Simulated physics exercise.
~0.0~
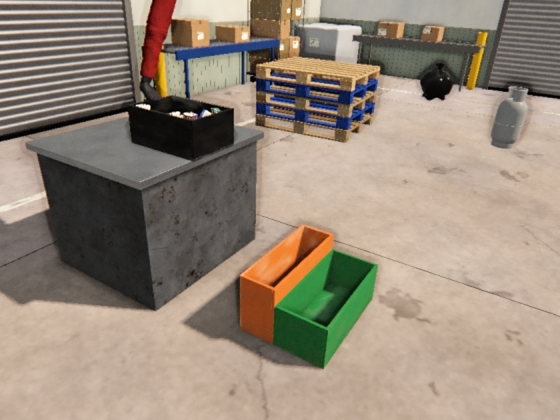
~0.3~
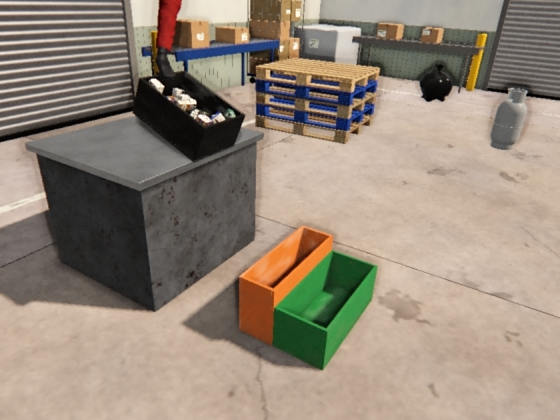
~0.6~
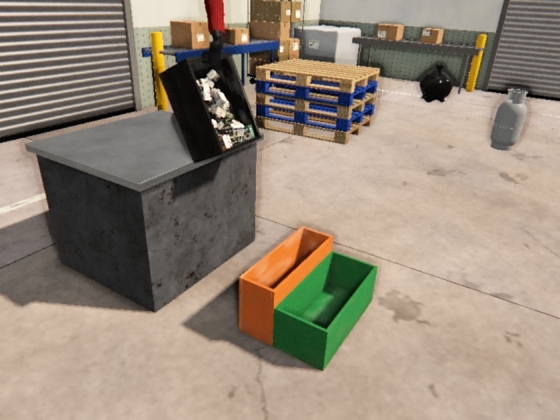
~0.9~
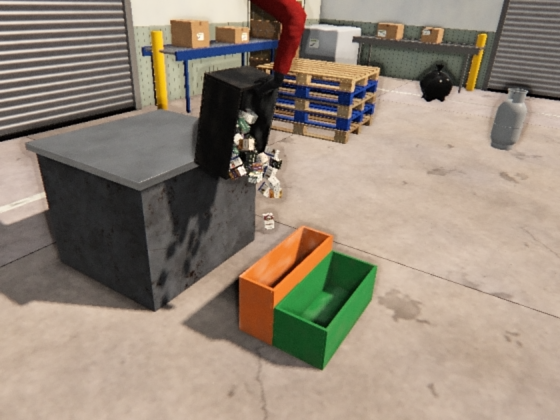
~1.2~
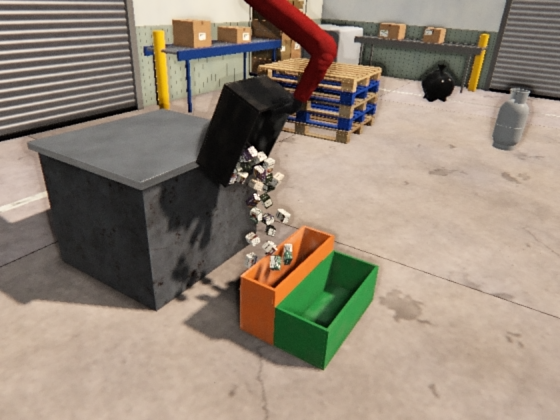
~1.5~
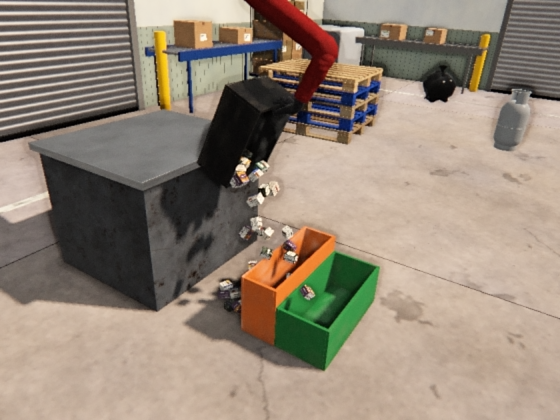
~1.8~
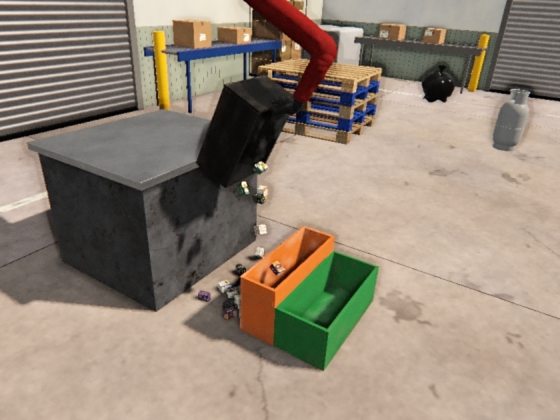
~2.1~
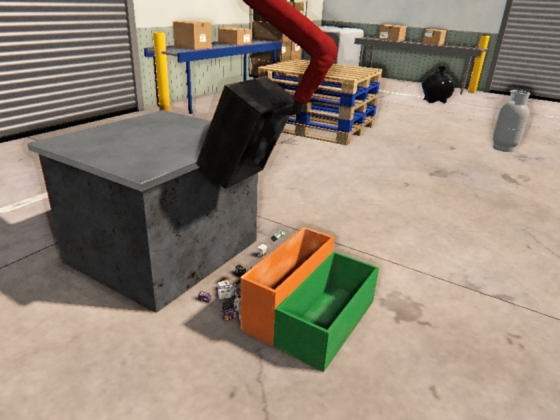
In a warehouse with roller shutters, stacked pallets and shelved boxes behind, a slightly swaying view looks down on a dark grey bench. A black crate of small pale cartons sits on top, held by a red robotic arm, while an orange box and a green one stand side by side on the concrete floor. The arm lifts the crate and tips it steadily over the bench's right edge. Cartons tumble out in a stream, some into the orange box, others onto the floor beside it. The flow thins and stops, leaving the crate hanging tilted and cartons scattered between bench and orange box.
